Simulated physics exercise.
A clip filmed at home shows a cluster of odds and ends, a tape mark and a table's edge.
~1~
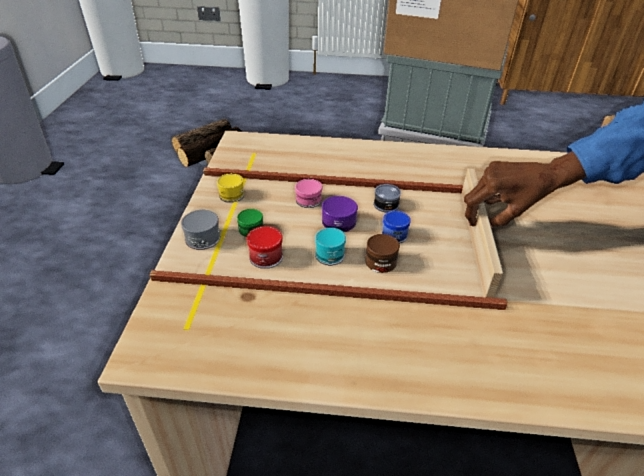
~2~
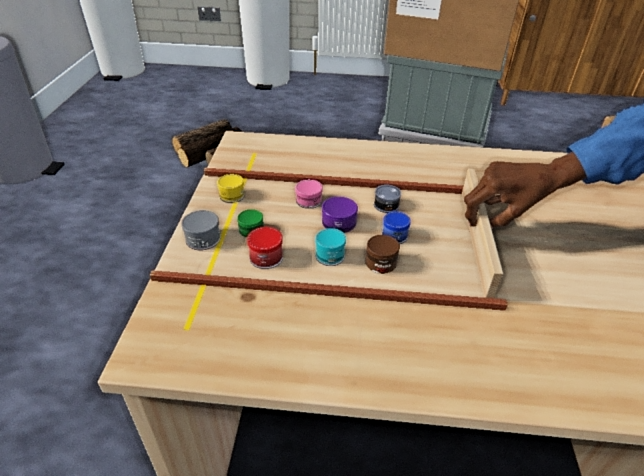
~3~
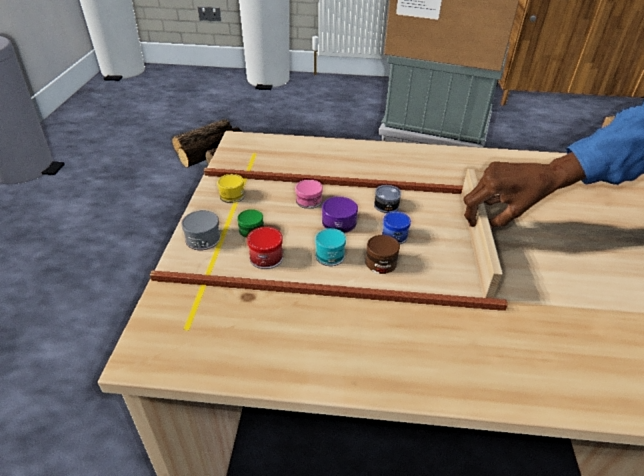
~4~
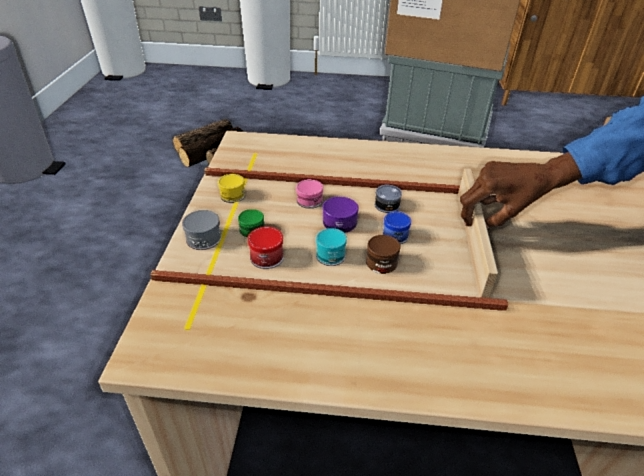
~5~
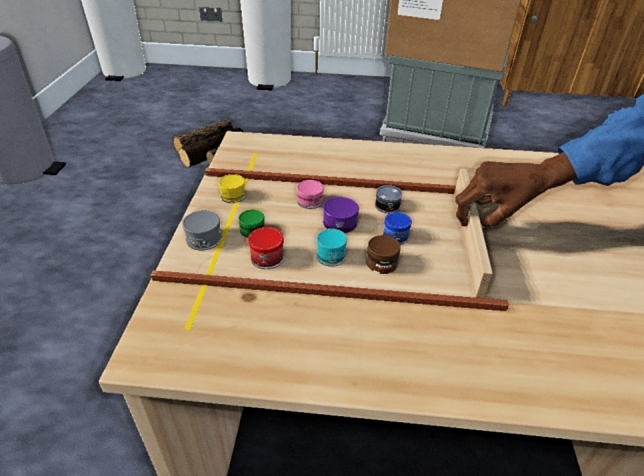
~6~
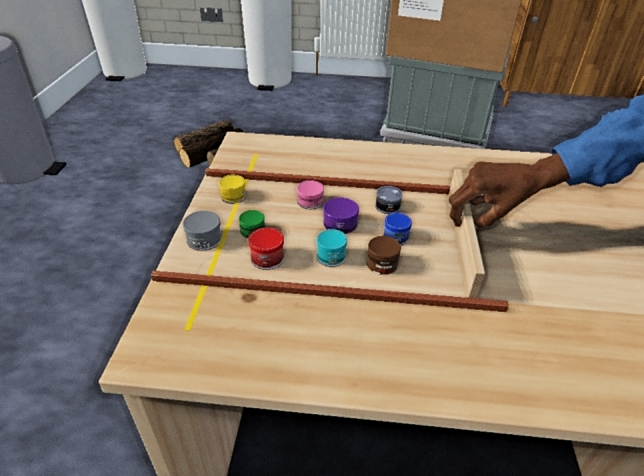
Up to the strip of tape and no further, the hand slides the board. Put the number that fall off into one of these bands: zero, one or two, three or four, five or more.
Drops: A single one or a pair.
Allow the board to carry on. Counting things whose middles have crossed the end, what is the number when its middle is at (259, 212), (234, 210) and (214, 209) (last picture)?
0, 1 and 5.
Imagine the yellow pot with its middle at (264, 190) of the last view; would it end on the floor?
From that start, the object then does not stay.
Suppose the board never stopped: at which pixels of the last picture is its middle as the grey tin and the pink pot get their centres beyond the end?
Points: About (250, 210) and about (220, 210).
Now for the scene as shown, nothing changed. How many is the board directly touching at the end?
The count in contact is 4.
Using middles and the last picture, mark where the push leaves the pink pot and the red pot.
One ends up near (209, 177) and the other near (174, 251).
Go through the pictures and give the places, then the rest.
Grey tin (201, 230); yellow pot (231, 188); green tub (251, 223); board (479, 228); tape (228, 223), in the first picture.
Yellow pot (231, 189); turquoise tin (330, 247), in the second picture.
Green tub (251, 224); black pot (387, 199), in the third picture.
Grey tin (202, 230); board (475, 228), in the fourth picture.
Yellow pot (232, 189); purple tub (341, 215), in the fifth picture.
Grey tin (203, 230); yellow pot (233, 189); green tub (252, 224); board (464, 228); tape (229, 224), in the sixth picture.
A little later, none off yet; grey tin at rest near (203, 230); yellow pot at rest near (233, 189); green tub at rest near (252, 224).
Next, none off yet; grey tin at rest near (203, 230); yellow pot at rest near (233, 189); green tub moving near (248, 221).
When it is over, the number that fall off is one or two; down, grey tin.
